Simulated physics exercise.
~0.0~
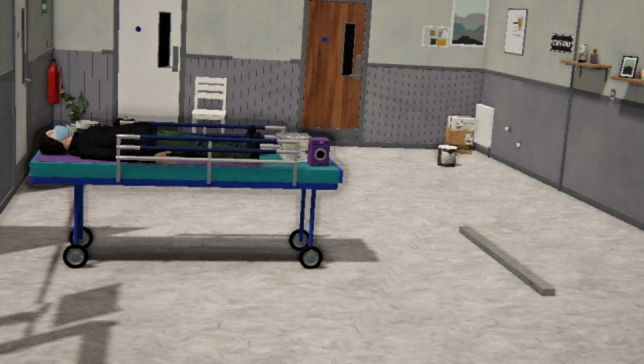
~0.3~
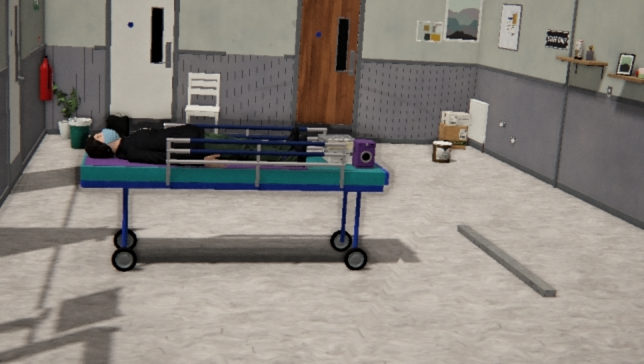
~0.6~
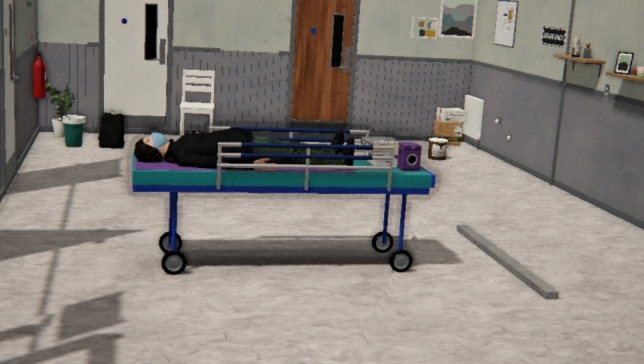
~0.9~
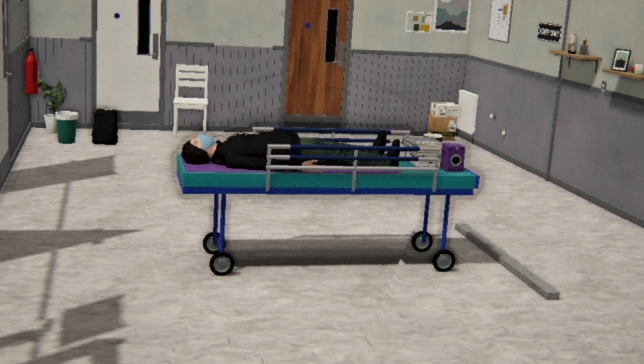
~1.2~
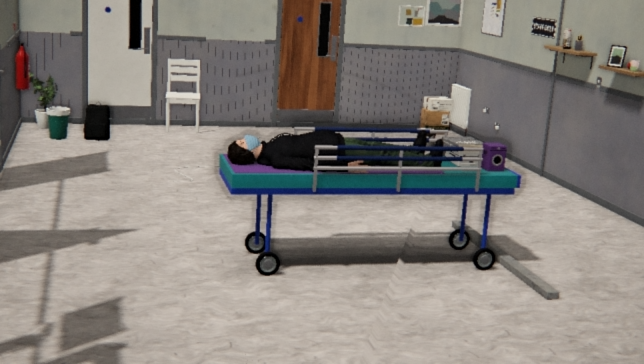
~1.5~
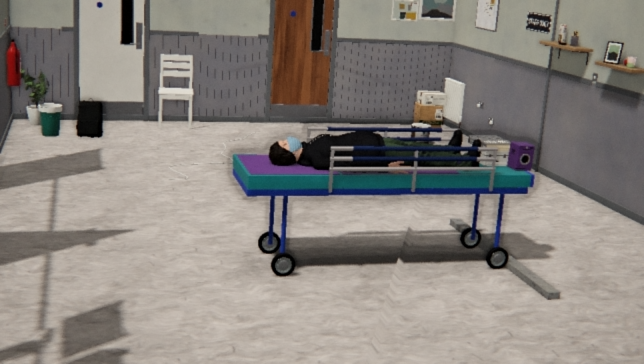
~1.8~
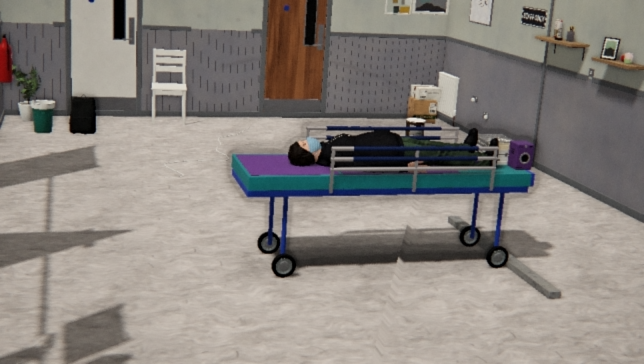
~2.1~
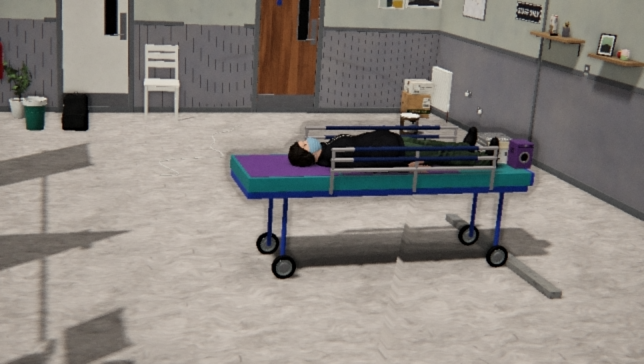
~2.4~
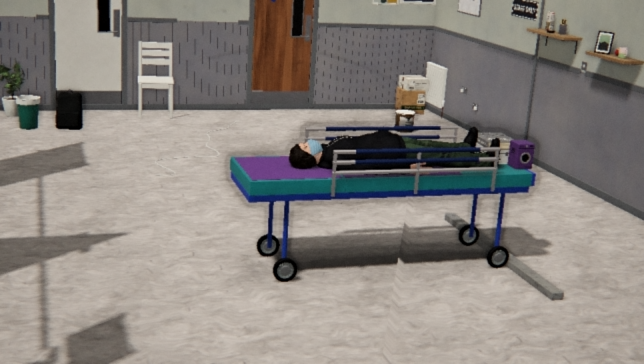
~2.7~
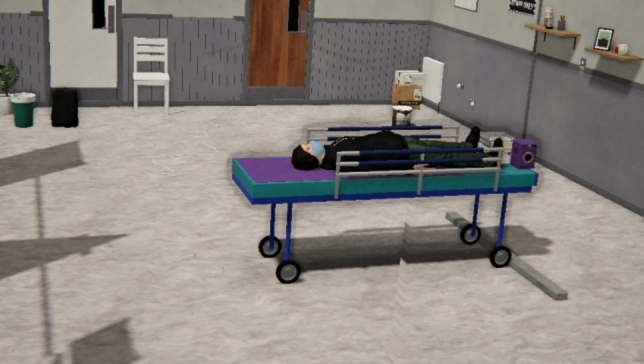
A blue-framed stretcher with a teal and purple top carries a limp, dark-clothed person in a pale blue face covering, lying face up with feet to the right. Seen from the side in a grey clinic-like room, it rolls right past a white chair and wooden door, with a purple boxy device and small items near the feet. Its wheels meet a low grey sill on the floor and it stops abruptly. The person slides a little farther toward the foot end, baring purple mattress behind the head, then settles. The device stays upright aboard as the view drifts slightly.
